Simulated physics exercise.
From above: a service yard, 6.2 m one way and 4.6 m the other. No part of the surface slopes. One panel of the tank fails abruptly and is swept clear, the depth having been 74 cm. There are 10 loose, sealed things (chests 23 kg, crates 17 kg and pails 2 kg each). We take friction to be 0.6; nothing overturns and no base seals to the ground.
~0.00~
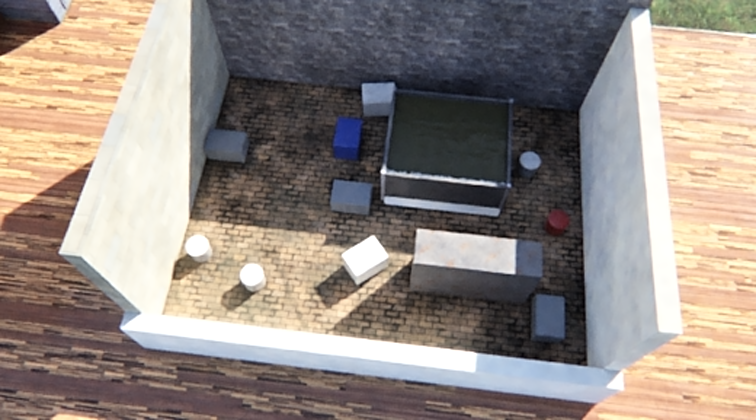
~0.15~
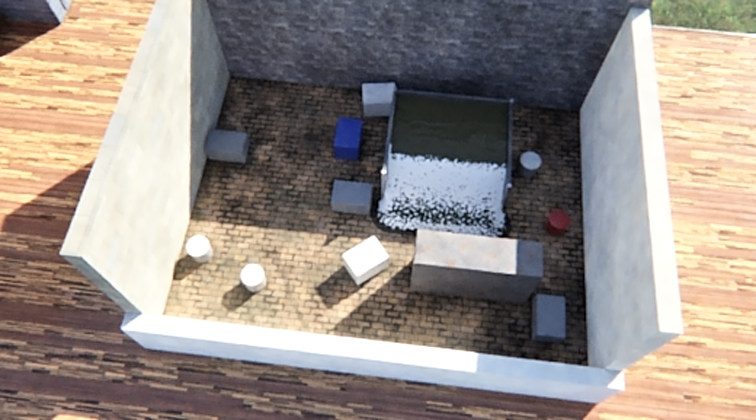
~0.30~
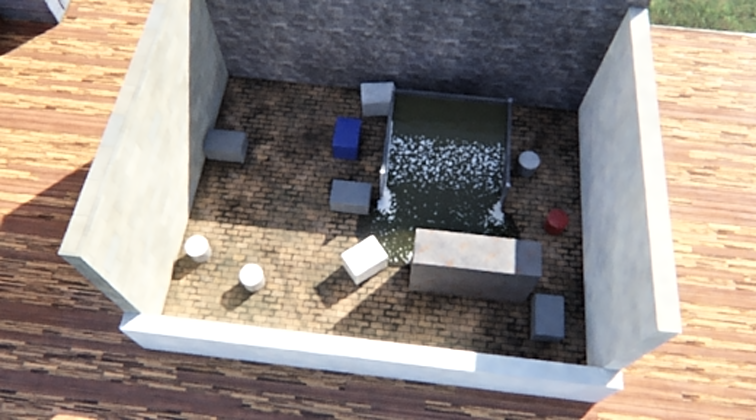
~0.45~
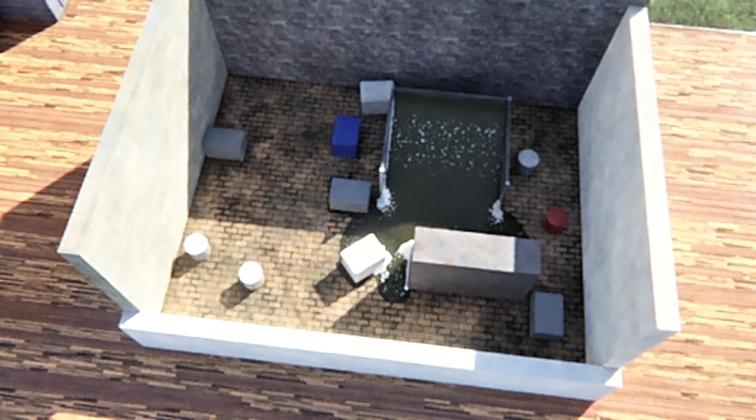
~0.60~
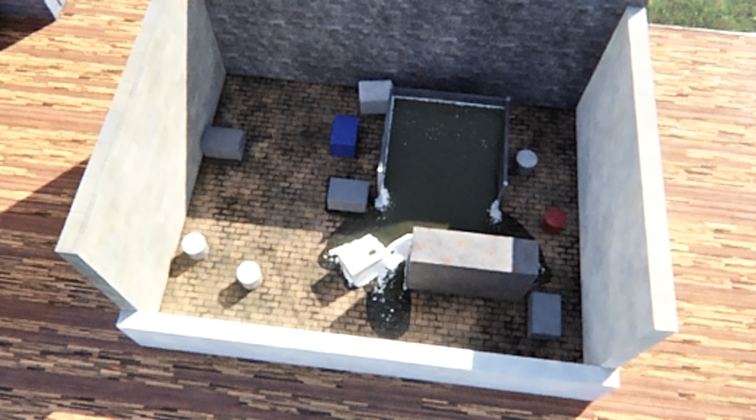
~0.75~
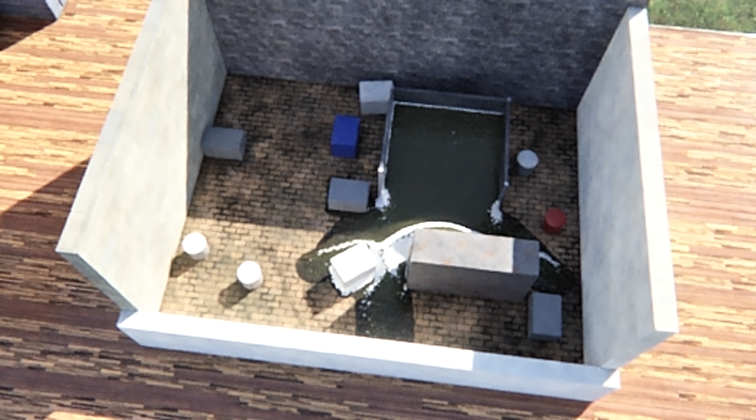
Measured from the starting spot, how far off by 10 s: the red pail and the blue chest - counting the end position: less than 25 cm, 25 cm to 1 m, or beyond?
The red pail goes a long distance, and the blue chest goes a moderate distance.
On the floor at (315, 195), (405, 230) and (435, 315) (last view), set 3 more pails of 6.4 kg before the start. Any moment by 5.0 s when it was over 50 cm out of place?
Spot by spot, in turn: Falls short, exceeds it, exceeds it.
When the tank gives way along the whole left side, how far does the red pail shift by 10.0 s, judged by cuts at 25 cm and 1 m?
I'd expect the red pail to have ended up far off.
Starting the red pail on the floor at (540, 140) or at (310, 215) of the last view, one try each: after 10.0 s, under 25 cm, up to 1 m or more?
Taken in turn, it is carried a long way and then is carried a long way.
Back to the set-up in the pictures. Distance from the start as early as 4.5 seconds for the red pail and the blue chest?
About 350 and 0 cm.
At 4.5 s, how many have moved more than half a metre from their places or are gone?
7.
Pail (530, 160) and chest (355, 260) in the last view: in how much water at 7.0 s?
I'd estimate 8 cm for the first and 7 cm for the second.
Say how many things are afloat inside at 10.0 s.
It comes to 8 of them.
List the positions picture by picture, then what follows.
The first frame shows the red pail at (559, 219), on the bottom; the blue chest at (348, 132), on the bottom; 2.7 m2 under water; 0 of 10 have shifted.
The second frame shows the red pail at (560, 219), on the bottom; the blue chest at (348, 133) rests on the ground; water covers 3.8 m2; 0 of 10 have shifted.
The third frame shows the red pail at (559, 219) rests on the ground; the blue chest at (347, 132) rests on the ground; water covers 5.0 m2; 0 of 10 have shifted.
The fourth frame shows the red pail at (558, 217) rests on the ground; the blue chest at (346, 130), on the bottom; 5.6 m2 under water; 0 of 10 have shifted.
The fifth frame shows the red pail at (556, 217) rests on the ground; the blue chest at (345, 130), on the bottom; 6.4 m2 under water; 0 of 10 have shifted.
The sixth frame shows the red pail at (556, 218) rests on the ground; the blue chest at (346, 130) rests on the ground; 7.4 m2 under water; 1 of 10 have shifted.
After 2.0 s the red pail is near (543, 142), 1.4 m from its start, aground; the blue chest is near (346, 130), 0.0 m from its start, aground; 2 afloat.
After 4.5 s the red pail is near (401, 85), 3.4 m from its start, afloat; the blue chest is near (346, 130), 0.0 m from its start, aground; 6 afloat.
After 7.0 s the red pail is near (389, 85), 3.5 m from its start, afloat; the blue chest is near (344, 146), 0.3 m from its start, aground; 6 afloat.
After 10.0 s the red pail is near (343, 80), 4.2 m from its start, afloat; the blue chest is near (353, 162), 0.6 m from its start, aground; 8 afloat.
